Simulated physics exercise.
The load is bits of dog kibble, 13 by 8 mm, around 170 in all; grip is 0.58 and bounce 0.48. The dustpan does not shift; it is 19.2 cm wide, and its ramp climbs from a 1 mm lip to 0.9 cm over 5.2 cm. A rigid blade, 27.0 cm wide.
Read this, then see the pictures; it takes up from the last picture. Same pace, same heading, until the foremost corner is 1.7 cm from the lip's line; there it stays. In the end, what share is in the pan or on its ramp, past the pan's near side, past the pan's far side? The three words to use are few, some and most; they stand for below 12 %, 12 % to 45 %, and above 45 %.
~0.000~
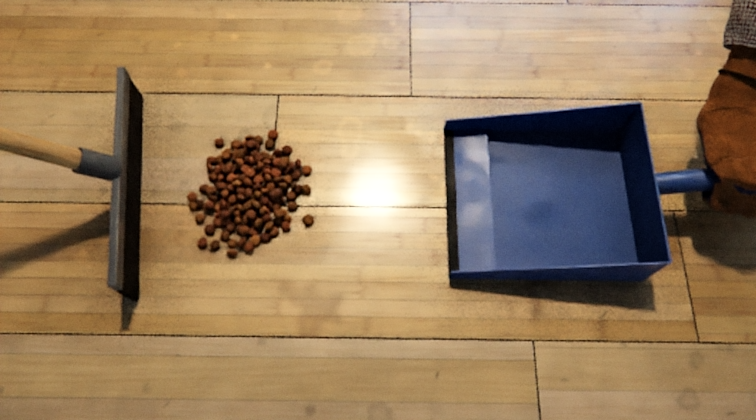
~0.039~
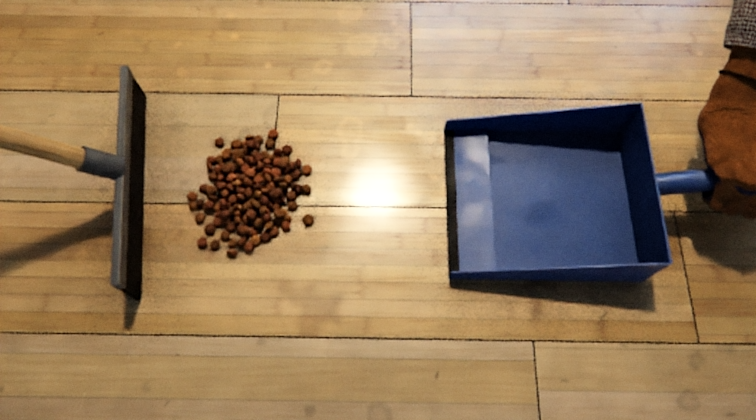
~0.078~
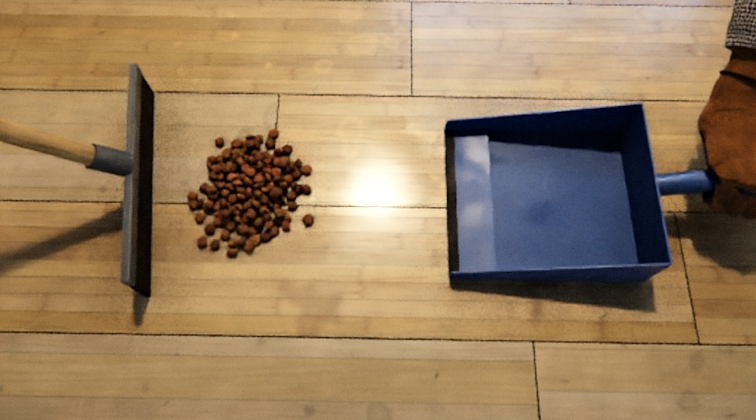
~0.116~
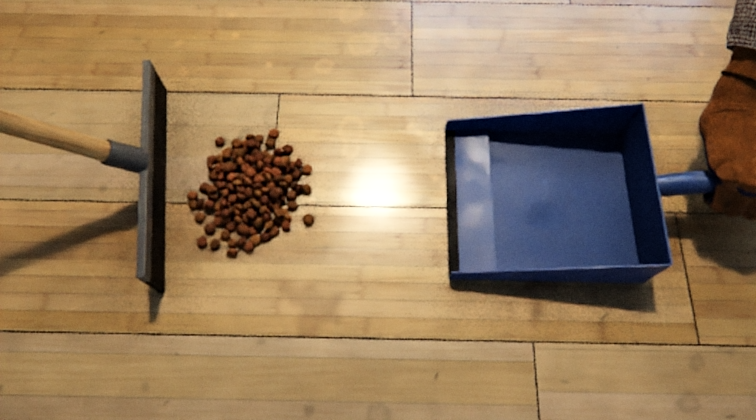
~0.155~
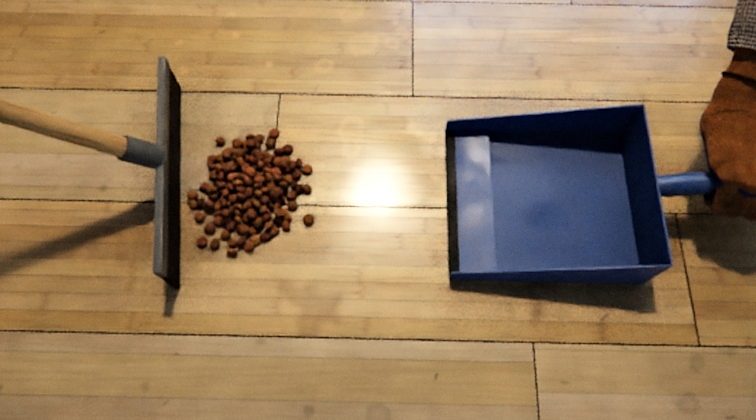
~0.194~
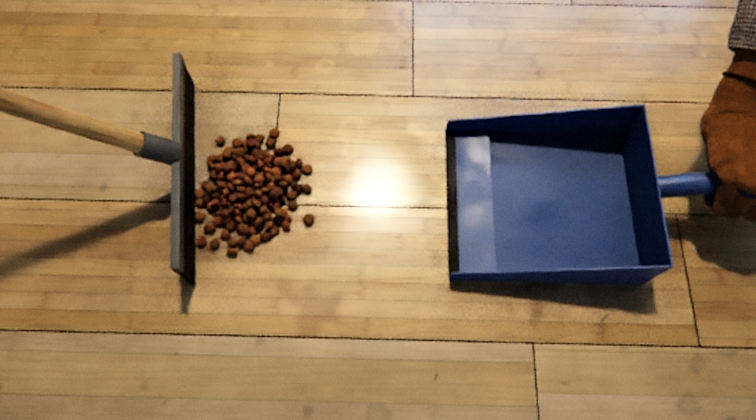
In the pan or on its ramp: Some, past the pan's near side: Few, past the pan's far side: Some.
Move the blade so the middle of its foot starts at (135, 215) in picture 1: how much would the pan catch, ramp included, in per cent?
It would come to about 25 in a hundred.
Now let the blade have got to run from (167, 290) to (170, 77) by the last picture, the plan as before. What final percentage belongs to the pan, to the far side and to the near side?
Pan 25; far 5; near 5.
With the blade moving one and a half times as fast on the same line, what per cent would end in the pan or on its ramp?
It would be around 30 per cent.
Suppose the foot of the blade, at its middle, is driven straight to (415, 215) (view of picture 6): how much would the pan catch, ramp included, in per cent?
Roughly 25 %.
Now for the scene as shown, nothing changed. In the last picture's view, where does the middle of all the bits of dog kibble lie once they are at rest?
When it all comes to rest, the middle is near (443, 150).
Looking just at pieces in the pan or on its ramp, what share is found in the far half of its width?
Share: Approx. 90 %.
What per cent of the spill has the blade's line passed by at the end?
Estimate: About 5 %.
After 0.50 s, middle of the blade 18 cm from the lip; 0 % over the lip, far side 10 %, near side 0 %.
After 0.71 s, middle of the blade 9 cm from the lip; 0 % over the lip, far side 20 %, near side 0 %.
After 1.03 s, middle of the blade 4 cm from the lip; 30 % over the lip, far side 30 %, near side 0 %.
By 1.4 s all is still; pan 30 %, near side 0 %, far side 30 %, in front of the lip or behind the blade 40 %.
